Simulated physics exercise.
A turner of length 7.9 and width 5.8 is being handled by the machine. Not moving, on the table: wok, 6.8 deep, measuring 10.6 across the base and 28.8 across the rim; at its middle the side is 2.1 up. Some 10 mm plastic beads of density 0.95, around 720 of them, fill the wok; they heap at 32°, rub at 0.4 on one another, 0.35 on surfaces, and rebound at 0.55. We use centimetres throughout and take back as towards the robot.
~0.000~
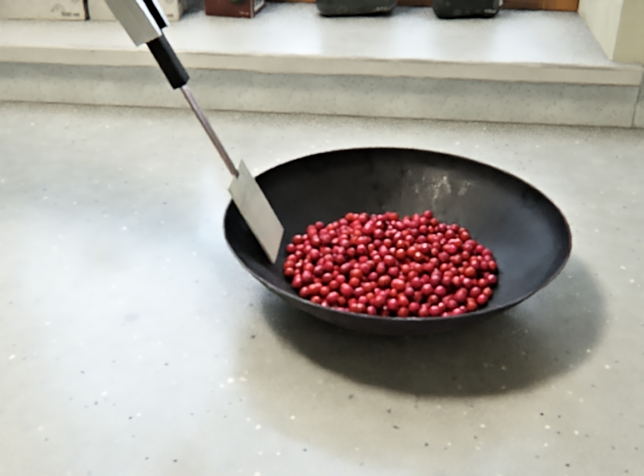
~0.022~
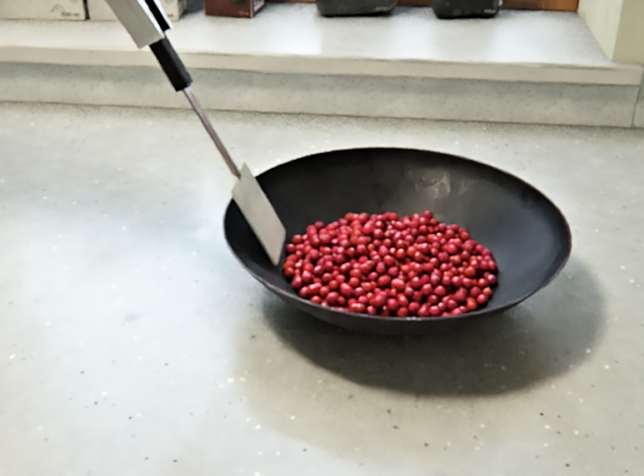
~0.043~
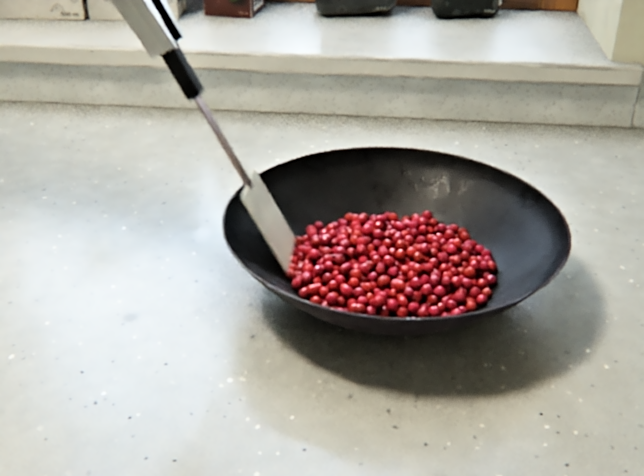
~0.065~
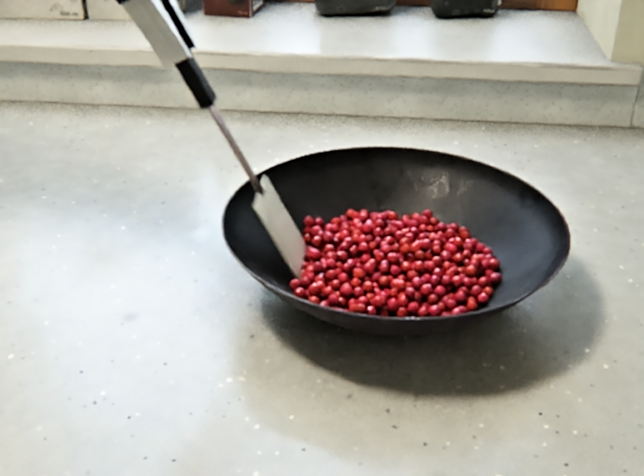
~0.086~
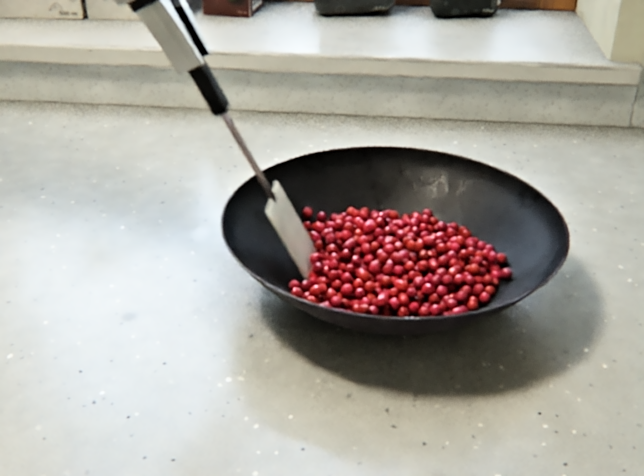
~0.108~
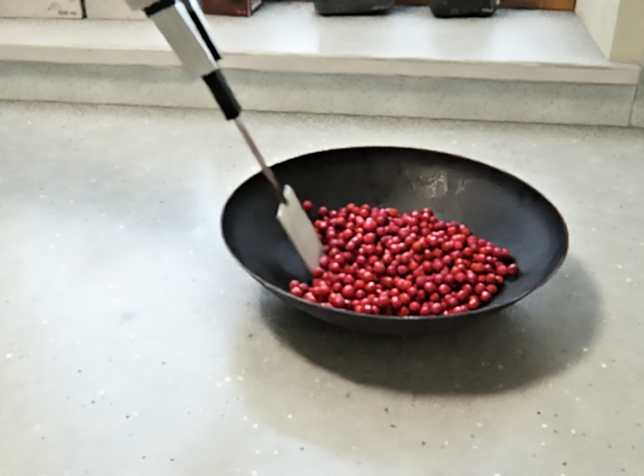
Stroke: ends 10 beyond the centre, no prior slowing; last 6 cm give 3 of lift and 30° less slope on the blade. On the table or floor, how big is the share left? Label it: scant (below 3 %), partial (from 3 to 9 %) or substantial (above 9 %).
Partial (from 3 to 9 %).
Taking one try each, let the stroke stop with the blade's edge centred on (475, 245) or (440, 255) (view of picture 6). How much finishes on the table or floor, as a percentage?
Try 1: Approx. 0 %; try 2: Approx. 0 %.
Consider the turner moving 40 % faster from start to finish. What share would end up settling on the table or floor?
In that case some 15 per cent.
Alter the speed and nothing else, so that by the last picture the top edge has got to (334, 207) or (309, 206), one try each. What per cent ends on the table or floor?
First try around 20 %, second try around 15 %.
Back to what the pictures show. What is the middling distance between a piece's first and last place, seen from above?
Some 3 centimetres.
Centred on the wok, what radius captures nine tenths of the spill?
Seen from above, roughly 30 cm.
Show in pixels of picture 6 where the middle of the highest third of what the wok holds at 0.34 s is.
I'd put it somewhere near (483, 244).
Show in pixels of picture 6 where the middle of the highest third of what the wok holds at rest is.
You'll find it at about (481, 255).
After 0.23 s, sloping 63°, highest piece 5 above the table; 721 in the wok.
After 0.34 s, sloping 53°, highest piece 7 above the table; 721 in the wok.
After 0.60 s, sloping 33°, highest piece 8 above the table; 680 in the wok, 37 on the table or floor, 4 on the blade or in flight.
After 1.65 s, sloping 33°, highest piece 6 above the table; 680 in the wok, 41 on the table or floor.
At rest, 680 in the wok, 41 on the table or floor. That is 6 % on the table or floor.
